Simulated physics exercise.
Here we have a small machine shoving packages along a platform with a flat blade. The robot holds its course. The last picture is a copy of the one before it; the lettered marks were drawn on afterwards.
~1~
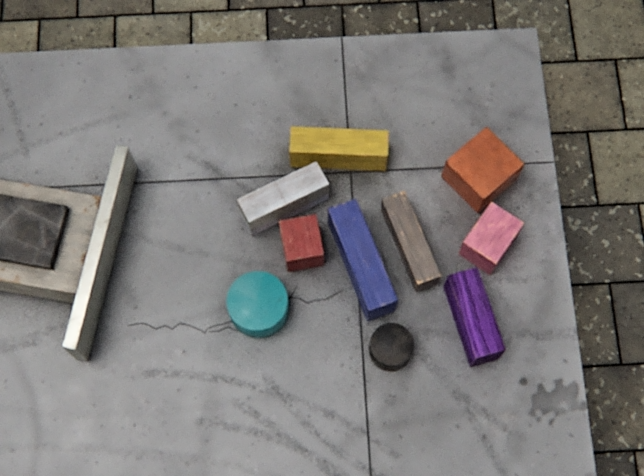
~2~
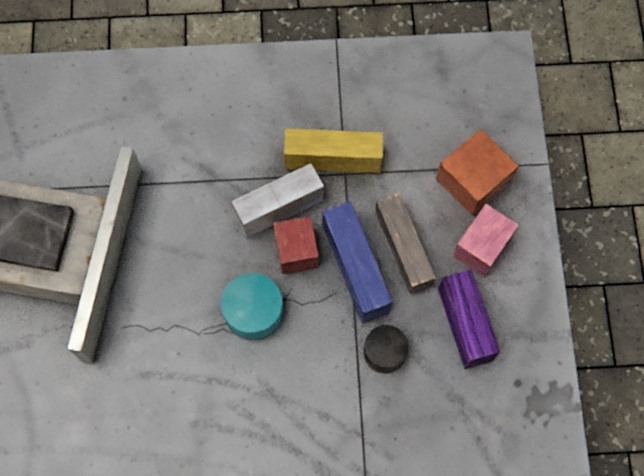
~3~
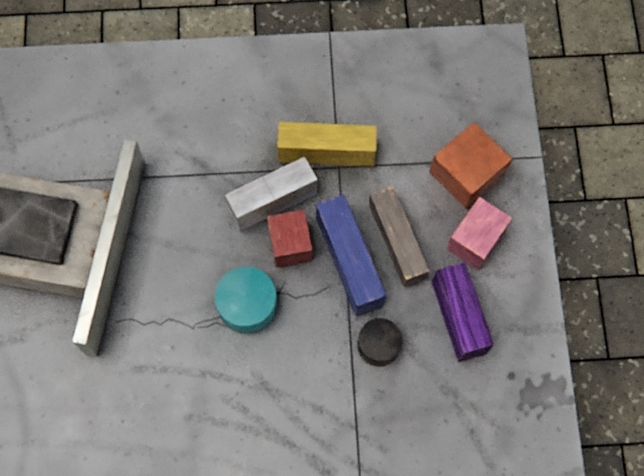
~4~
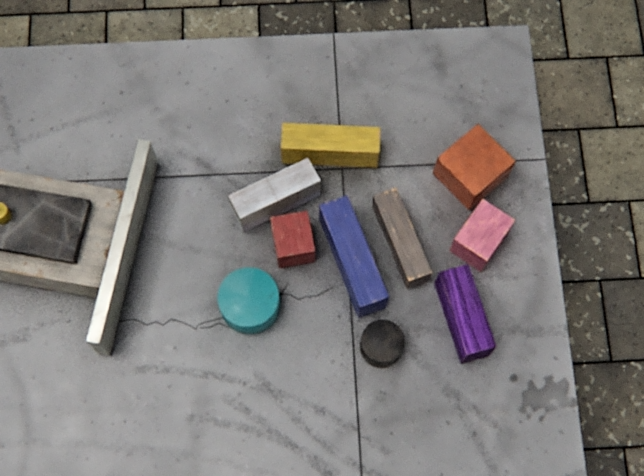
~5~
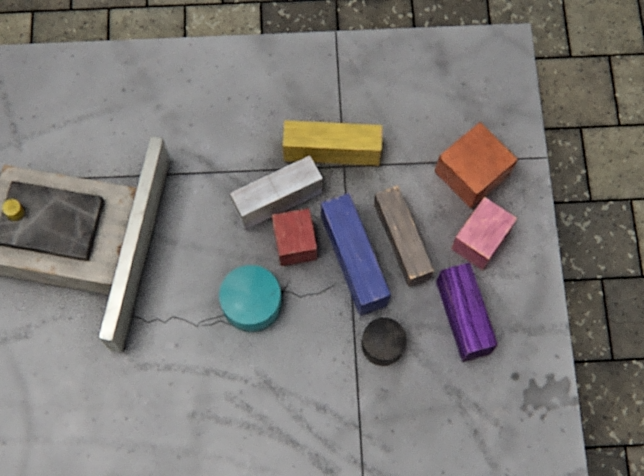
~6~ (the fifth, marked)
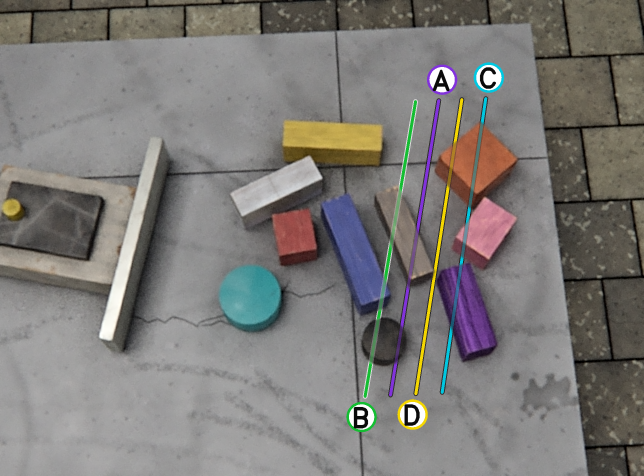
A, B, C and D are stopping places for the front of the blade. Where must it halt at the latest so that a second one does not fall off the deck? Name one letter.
Up to line C.
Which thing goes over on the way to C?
The pink crate goes over.
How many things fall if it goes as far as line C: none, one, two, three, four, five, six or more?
By then, one.
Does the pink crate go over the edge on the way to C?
Yes.
On the marked copy, A at (416, 241); B at (392, 242); C at (465, 239); D at (440, 240).
With C. Early on, robot (177, 216); turquoise canister (279, 302); white stick (310, 192).
Further on, robot (297, 210); pink crate (499, 230); purple stick (484, 312).
At the end, robot (390, 206); pink crate over the edge; grey bar (546, 242); one fallen.
As for the rest, A is within the limit but short; B is within the limit but short; D is within the limit but short.
